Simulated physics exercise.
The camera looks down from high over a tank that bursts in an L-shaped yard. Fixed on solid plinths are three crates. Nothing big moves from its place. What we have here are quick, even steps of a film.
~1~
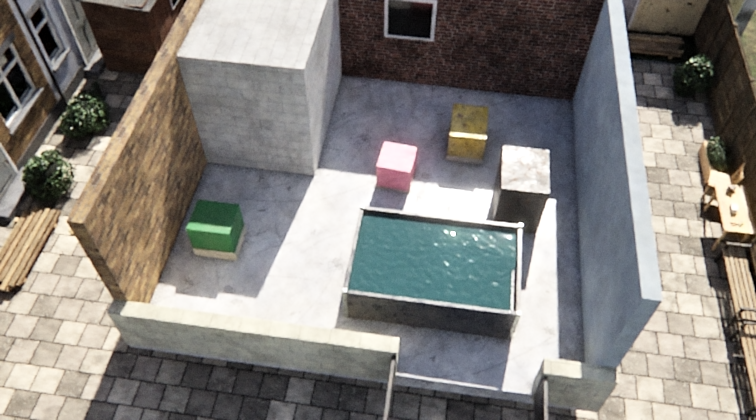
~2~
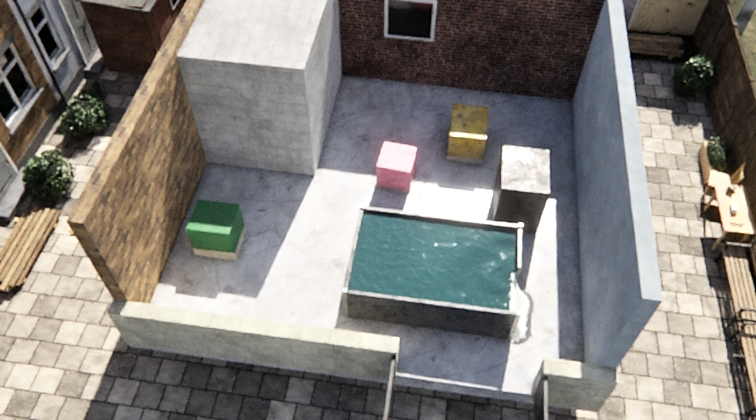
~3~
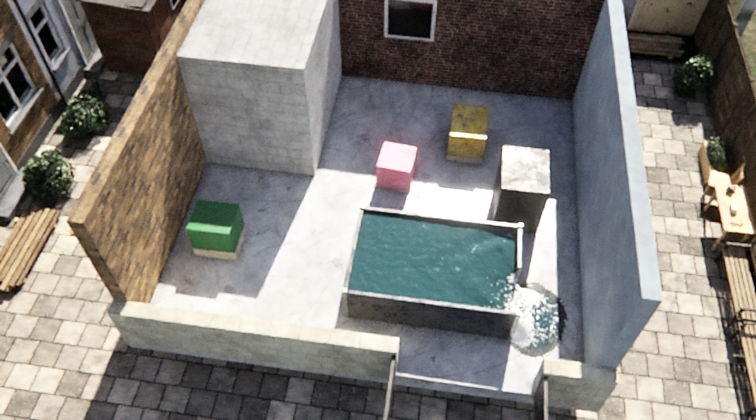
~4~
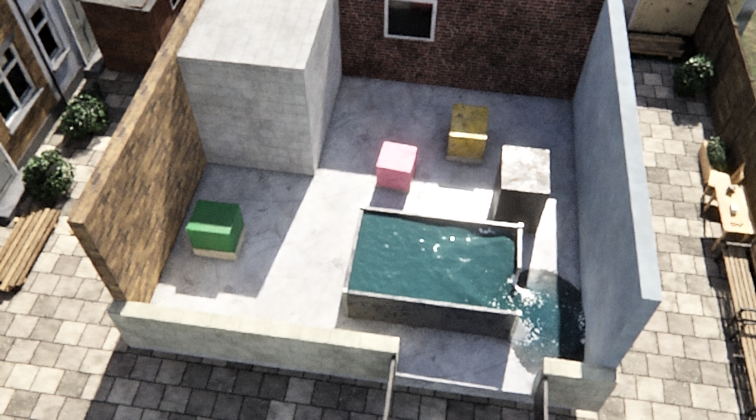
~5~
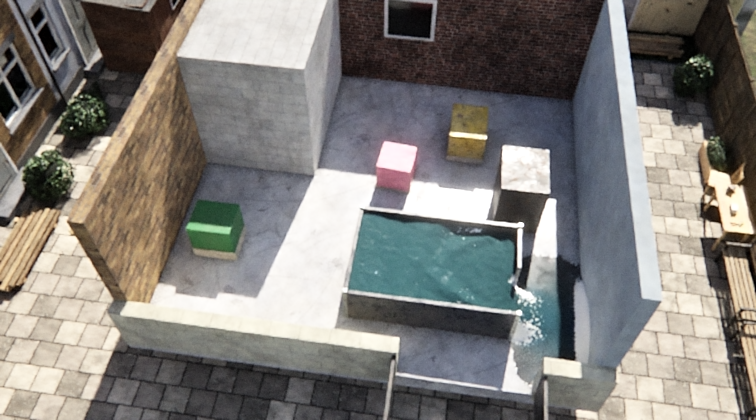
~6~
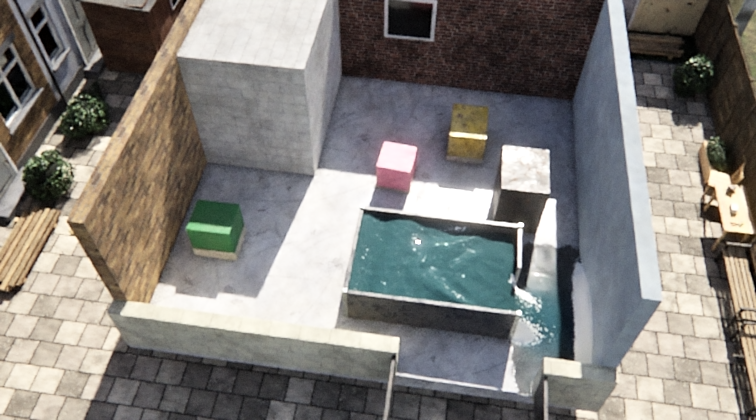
A water tank in a walled yard sat still, then water burst from its right end, splashed onto the ground, and spread in a dark sheet toward the wall on the right.
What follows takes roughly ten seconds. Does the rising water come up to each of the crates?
In the end the yellow crate avoids the water. The green crate avoids the water. The pink crate meets the water.
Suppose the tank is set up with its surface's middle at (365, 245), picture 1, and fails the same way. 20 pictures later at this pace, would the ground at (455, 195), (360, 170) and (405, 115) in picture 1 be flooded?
The first spot is not reached, the second not reached, and the third not reached.
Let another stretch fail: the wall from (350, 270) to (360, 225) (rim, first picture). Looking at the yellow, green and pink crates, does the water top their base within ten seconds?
Result: Yellow crate is left untouched, green crate gets overtopped, pink crate gets overtopped.
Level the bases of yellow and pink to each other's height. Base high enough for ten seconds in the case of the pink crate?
The pink crate stays out of it.
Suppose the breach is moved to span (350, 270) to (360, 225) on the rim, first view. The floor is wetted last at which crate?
The crate marked yellow.
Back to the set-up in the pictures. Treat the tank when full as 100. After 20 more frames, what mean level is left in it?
50 % or so.
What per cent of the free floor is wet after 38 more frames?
My estimate is near 85 per cent.
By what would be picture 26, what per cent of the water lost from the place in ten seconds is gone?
My guess would be around 30 percent.
A moment on, water covers 15 % of the floor; the yellow crate not reached, the green crate not reached, the pink crate not reached.
Next, water covers 25 % of the floor; the yellow crate not reached, the green crate not reached, the pink crate not reached.
Then, water covers 45 % of the floor; the yellow crate water round its plinth, the green crate not reached, the pink crate not reached.
Later, water covers 85 % of the floor; the yellow crate water round its plinth, the green crate water round its plinth, the pink crate water round its plinth.
In the end, water covers 100 % of the floor; the yellow crate stayed above the water, the green crate stayed above the water, the pink crate was topped.
